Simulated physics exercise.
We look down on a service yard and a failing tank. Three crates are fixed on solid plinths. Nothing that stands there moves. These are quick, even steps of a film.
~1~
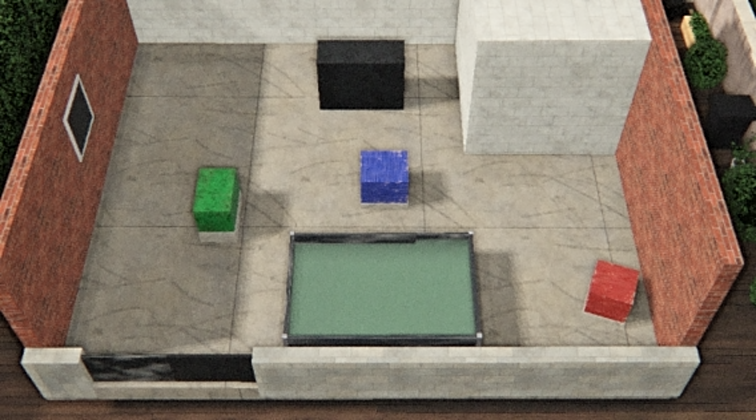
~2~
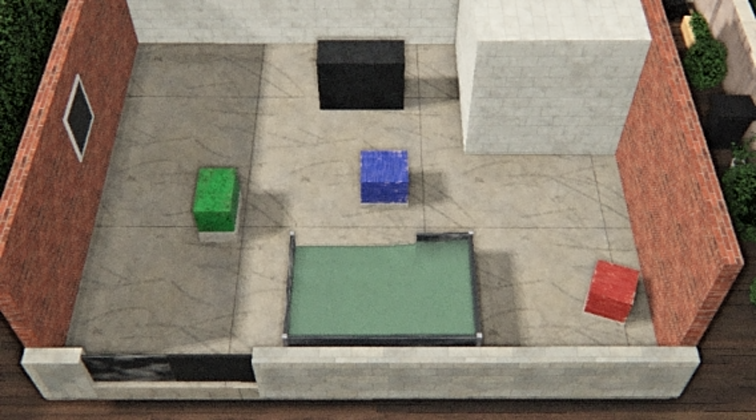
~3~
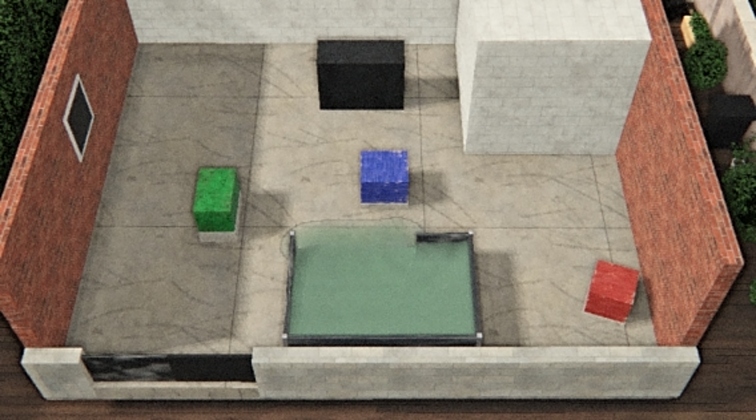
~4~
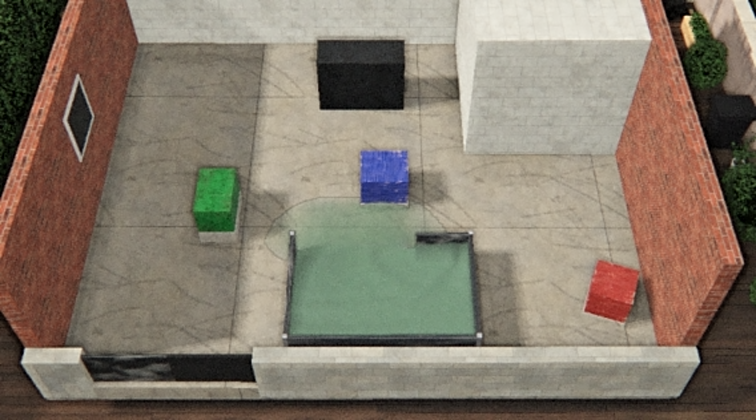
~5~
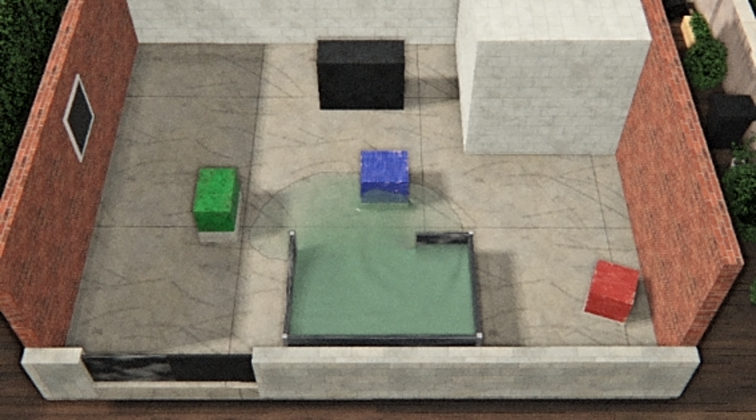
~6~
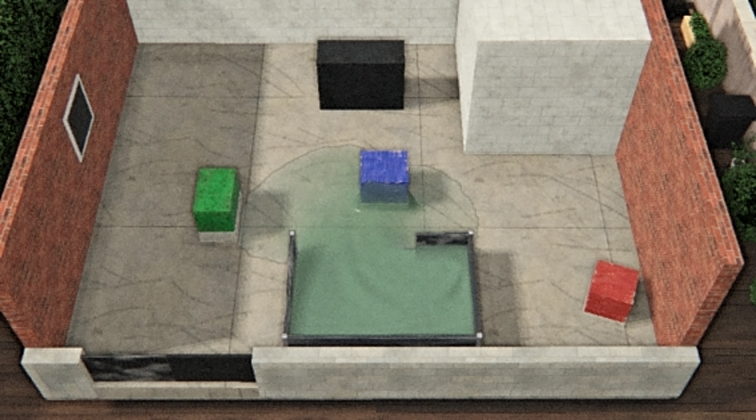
An open tank of greenish water stood still in a walled yard, then its far side gave way and the water poured out, spreading across the floor and around the blue block.
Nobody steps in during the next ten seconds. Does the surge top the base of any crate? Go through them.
In the end: The blue crate is wetted; the green crate escapes dry; the red crate is wetted.
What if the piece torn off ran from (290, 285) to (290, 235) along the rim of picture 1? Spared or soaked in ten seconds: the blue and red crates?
My reading: Blue escapes it, red keeps dry.
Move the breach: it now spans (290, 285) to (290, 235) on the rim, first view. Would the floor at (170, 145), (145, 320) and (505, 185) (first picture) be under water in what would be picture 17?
In that order: Clear, covered, dry.
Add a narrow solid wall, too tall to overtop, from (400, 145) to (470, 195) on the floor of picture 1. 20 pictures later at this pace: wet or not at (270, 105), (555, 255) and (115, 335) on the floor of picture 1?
As listed: Wet, wet, dry.
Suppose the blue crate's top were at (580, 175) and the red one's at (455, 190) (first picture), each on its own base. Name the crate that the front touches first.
I say the red one.
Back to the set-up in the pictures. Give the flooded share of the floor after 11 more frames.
Some 45 per cent.
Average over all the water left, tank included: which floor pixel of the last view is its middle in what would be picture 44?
At about (349, 182).
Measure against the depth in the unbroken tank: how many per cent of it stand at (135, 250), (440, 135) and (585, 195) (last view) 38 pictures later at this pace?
In that order: 2, 8 and 16 per cent.
A moment on, water covers 25 % of the floor; the blue crate water round its plinth, the green crate water round its plinth, the red crate not reached.
Next, water covers 45 % of the floor; the blue crate water round its plinth, the green crate water round its plinth, the red crate not reached.
Then, water covers 70 % of the floor; the blue crate water round its plinth, the green crate water round its plinth, the red crate water round its plinth.
Later, water covers 80 % of the floor; the blue crate water round its plinth, the green crate water round its plinth, the red crate water round its plinth.
In the end, water covers 100 % of the floor; the blue crate was topped, the green crate stayed above the water, the red crate was topped.
